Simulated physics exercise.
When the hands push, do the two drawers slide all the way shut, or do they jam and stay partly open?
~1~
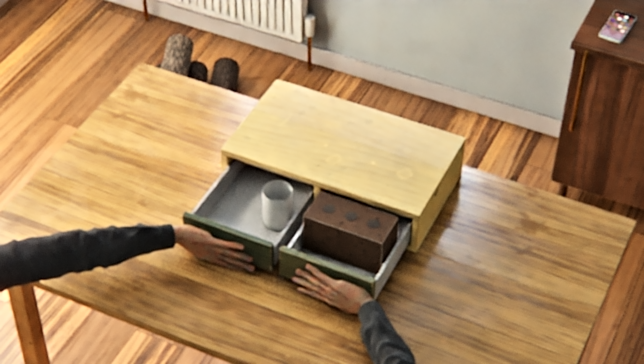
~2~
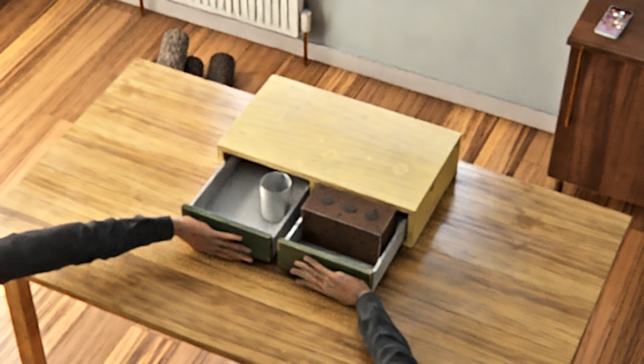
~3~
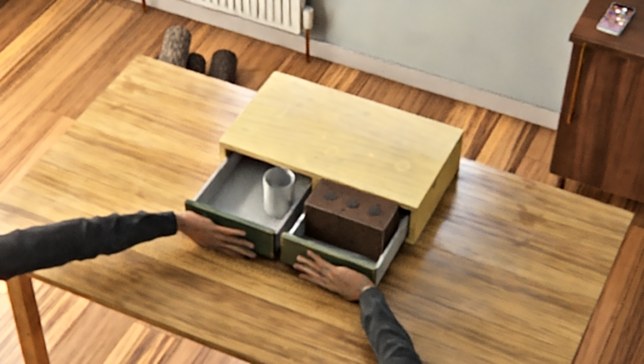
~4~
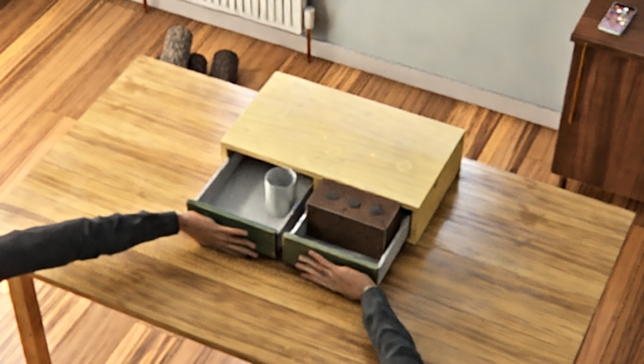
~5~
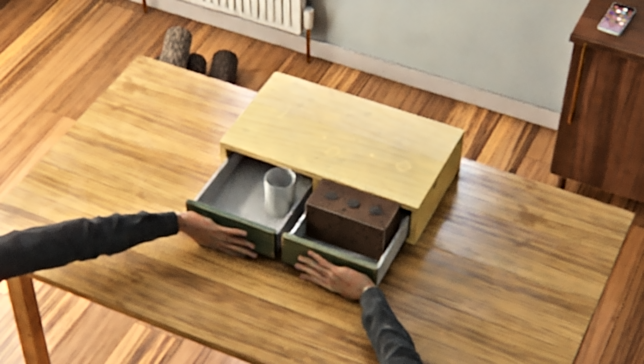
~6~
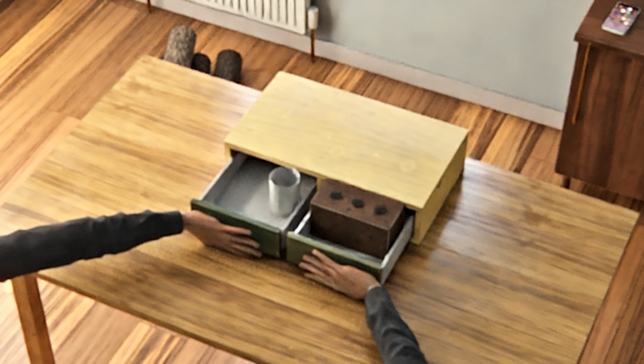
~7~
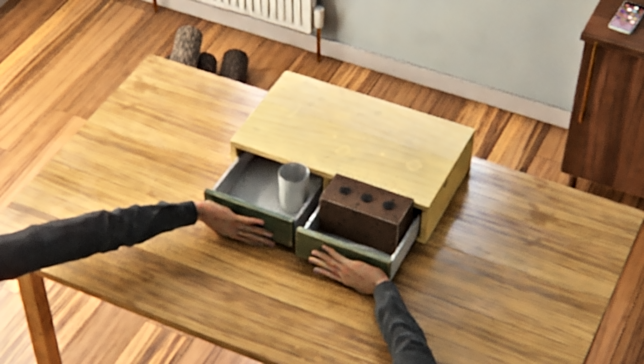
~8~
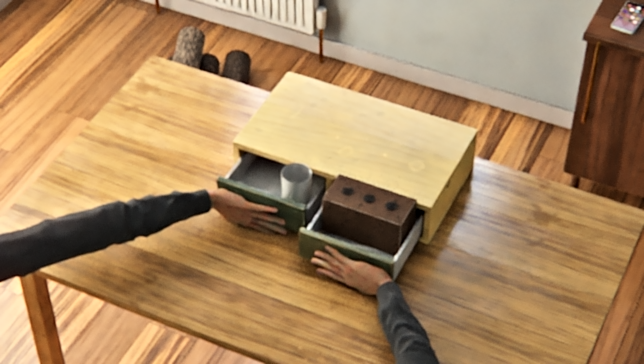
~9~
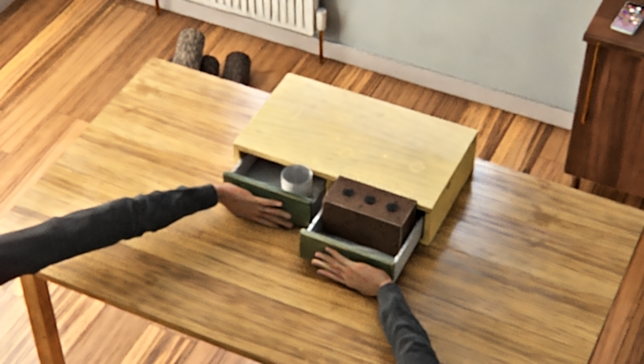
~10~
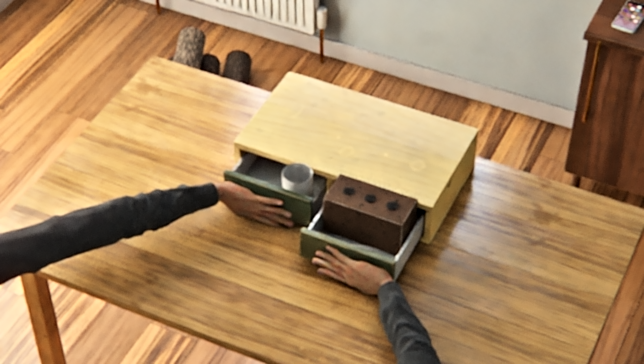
Both drawers jam and stay partly open. The right one moves in only a little, and the left one goes somewhat farther before it stops.
